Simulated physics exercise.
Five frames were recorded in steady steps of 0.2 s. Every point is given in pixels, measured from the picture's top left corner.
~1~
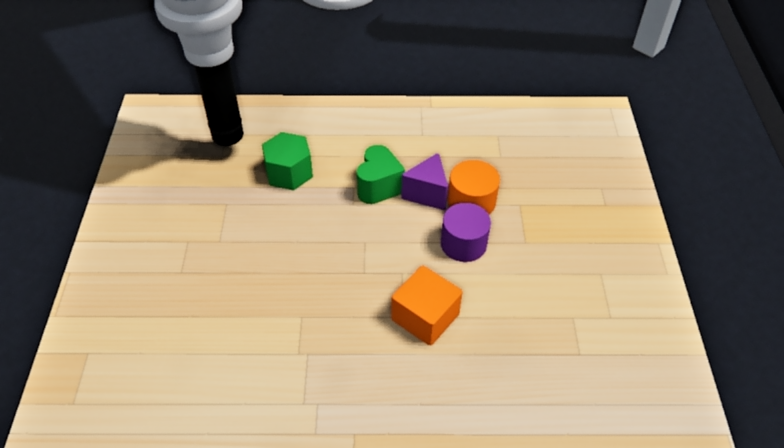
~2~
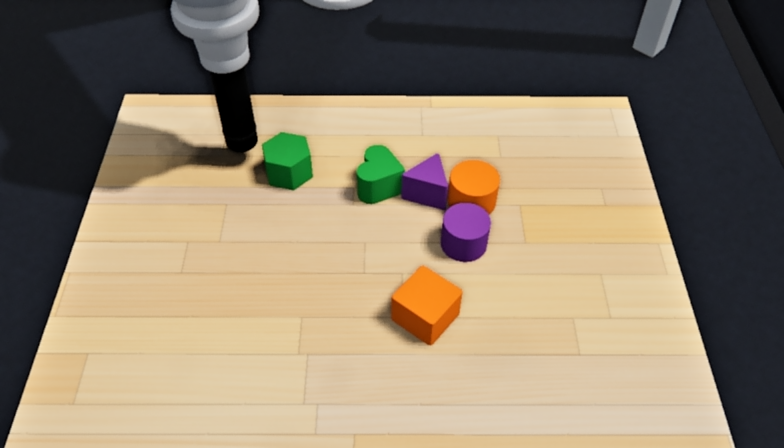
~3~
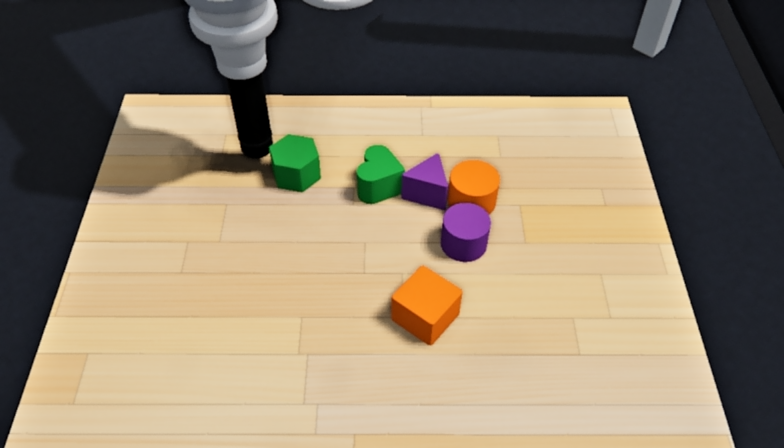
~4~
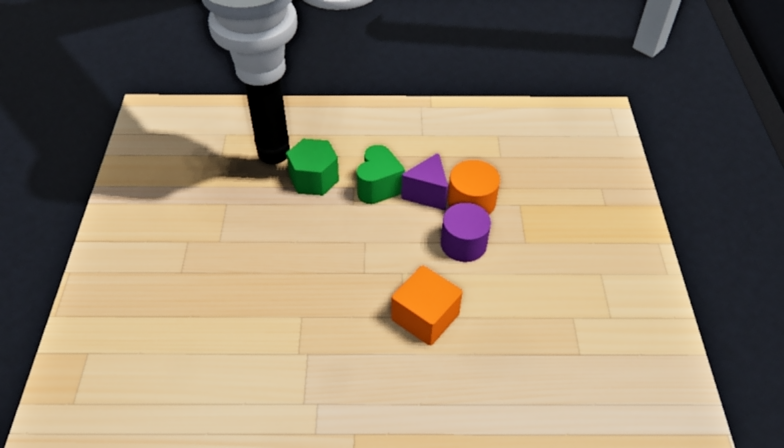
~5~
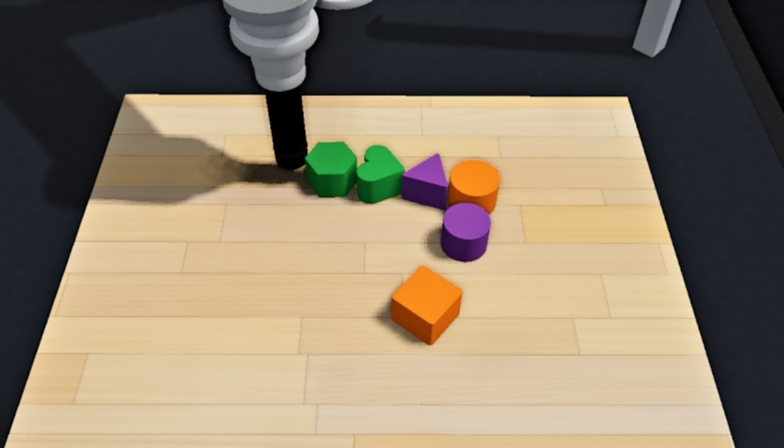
A robotic arm's black rod moved right across the wooden board to a green hexagonal block and pushed it a short way right, up beside the green heart-shaped block, while the other blocks stayed still.
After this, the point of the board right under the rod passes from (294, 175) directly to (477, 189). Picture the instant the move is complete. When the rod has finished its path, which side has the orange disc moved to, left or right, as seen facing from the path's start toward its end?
So, looking from the first point of the path to the last, the orange disc moves rightwards.
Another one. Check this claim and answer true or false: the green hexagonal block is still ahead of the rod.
My answer: True.
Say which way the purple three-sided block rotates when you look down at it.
The answer is clockwise.
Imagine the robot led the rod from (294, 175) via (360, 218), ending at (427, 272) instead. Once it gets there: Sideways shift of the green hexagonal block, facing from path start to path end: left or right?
Facing from start to end, it will go to the left.
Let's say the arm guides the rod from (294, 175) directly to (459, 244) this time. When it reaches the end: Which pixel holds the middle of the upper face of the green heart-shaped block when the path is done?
Its top middle is near (447, 144).
What follows on the original path. One third of the way, rod (356, 164); green hexagonal block (396, 158), turned 15° anticlockwise; green heart-shaped block (437, 156), turned 15° anticlockwise; purple three-sided block (449, 182); orange disc (489, 181).
Two thirds of the way, rod (417, 169); green hexagonal block (457, 156), turned 30° anticlockwise; green heart-shaped block (493, 145), turned 35° anticlockwise; purple three-sided block (461, 187), turned 20° clockwise; orange disc (502, 184).
At the end, rod (480, 174); green hexagonal block (516, 154), turned 55° anticlockwise; green heart-shaped block (537, 132), turned 65° anticlockwise; purple three-sided block (471, 188), turned 45° clockwise; orange disc (524, 191).
